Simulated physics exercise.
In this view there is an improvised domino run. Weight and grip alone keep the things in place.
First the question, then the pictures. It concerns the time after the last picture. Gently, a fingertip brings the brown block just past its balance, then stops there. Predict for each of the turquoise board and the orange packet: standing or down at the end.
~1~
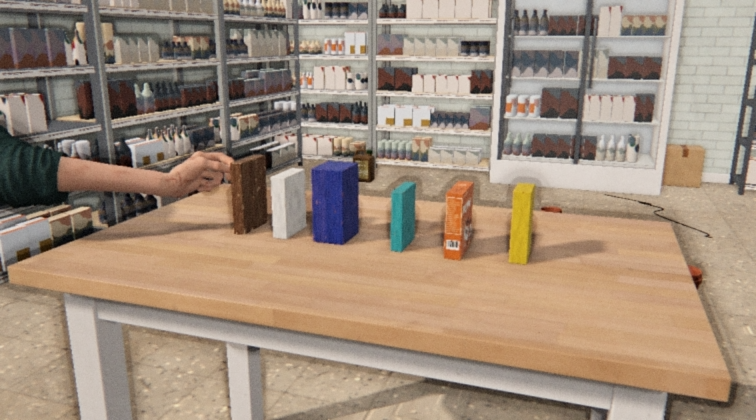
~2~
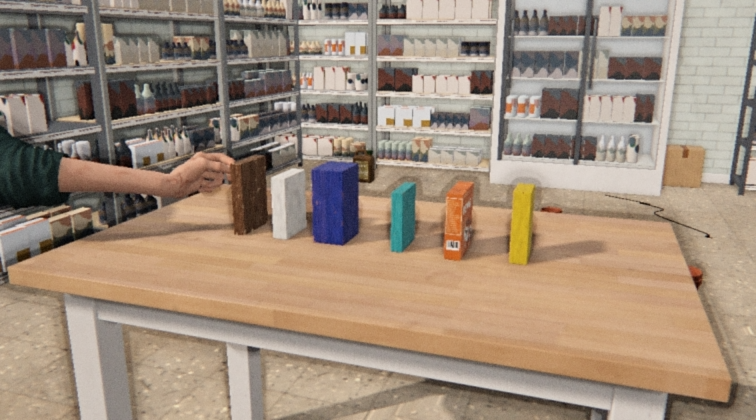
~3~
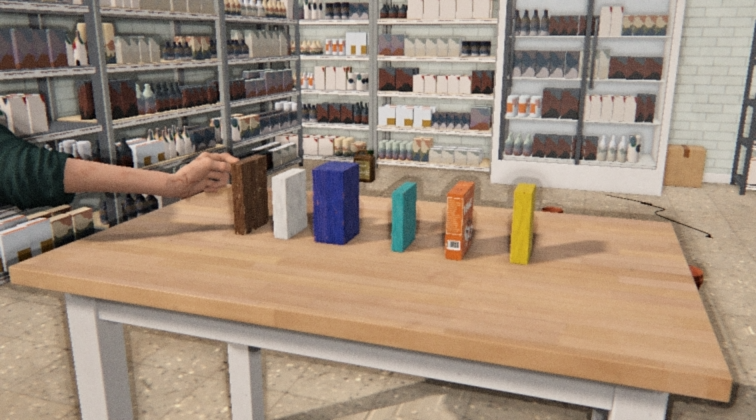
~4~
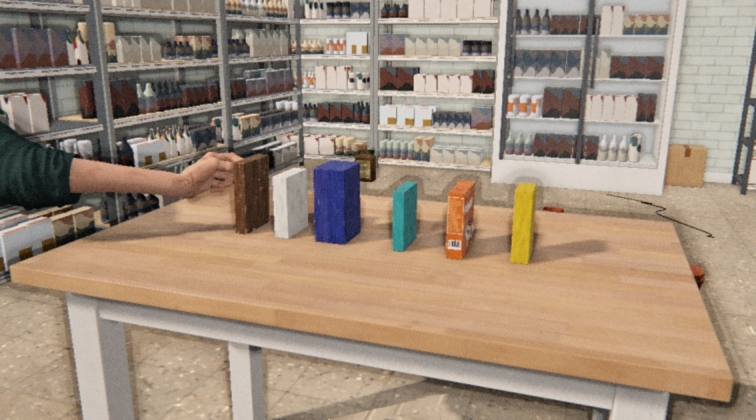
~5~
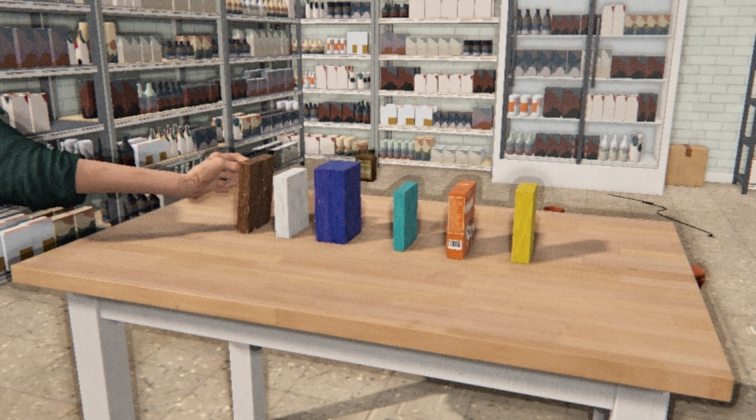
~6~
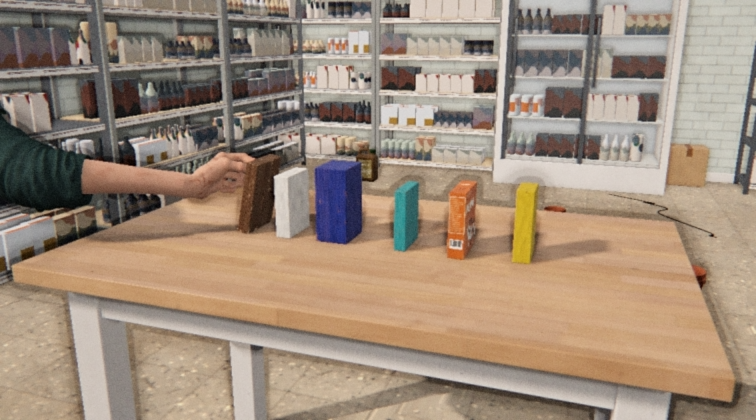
Turquoise board: Standing; orange packet: Standing.
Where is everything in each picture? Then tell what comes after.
In the first frame, turquoise board (404, 217); orange packet (459, 219).
In the second frame, blue block (336, 203); white board (289, 203).
In the third frame, blue block (337, 202); white board (290, 204).
In the fourth frame, brown block 2° over; blue block (337, 202); white board (291, 203).
In the fifth frame, brown block 7° over; blue block (338, 202); white board (292, 203).
In the sixth frame, brown block 12° over; turquoise board (407, 216); orange packet (462, 219).
Then, 0.30 s after the last picture, brown block 35° over; white board tipped 11° from how it was.
Then, 0.40 s after the last picture, brown block 46° over; white board tipped 26° from how it was.
At rest, left askew, white board; the other 3 in place. Seen from the same camera at the end, turquoise board near (407, 216), orange packet near (462, 219).
